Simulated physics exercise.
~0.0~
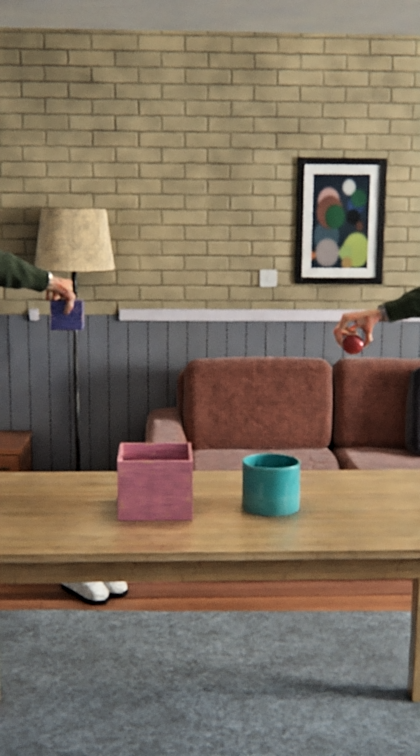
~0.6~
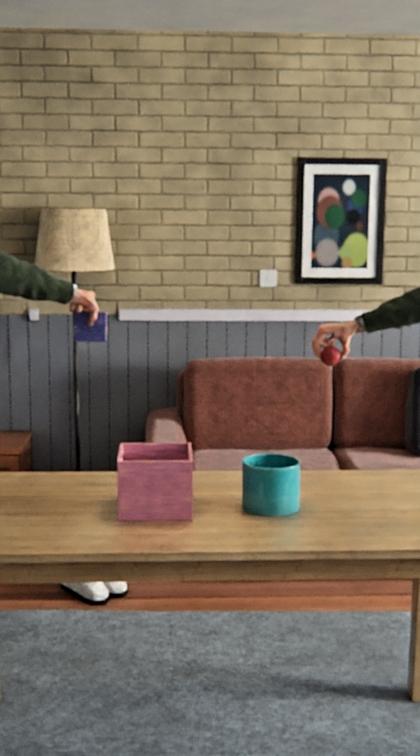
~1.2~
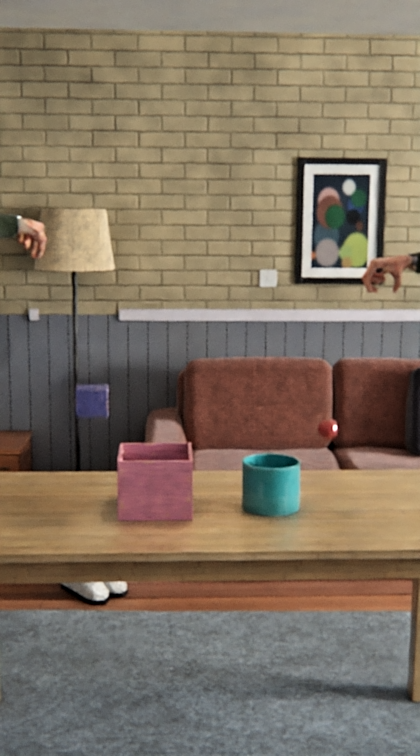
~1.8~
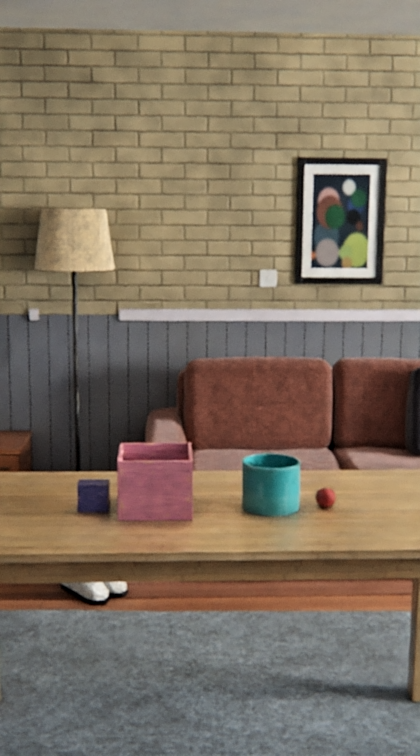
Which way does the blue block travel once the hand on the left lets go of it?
It moves down, dropping to the tabletop to the left of the pink crate.
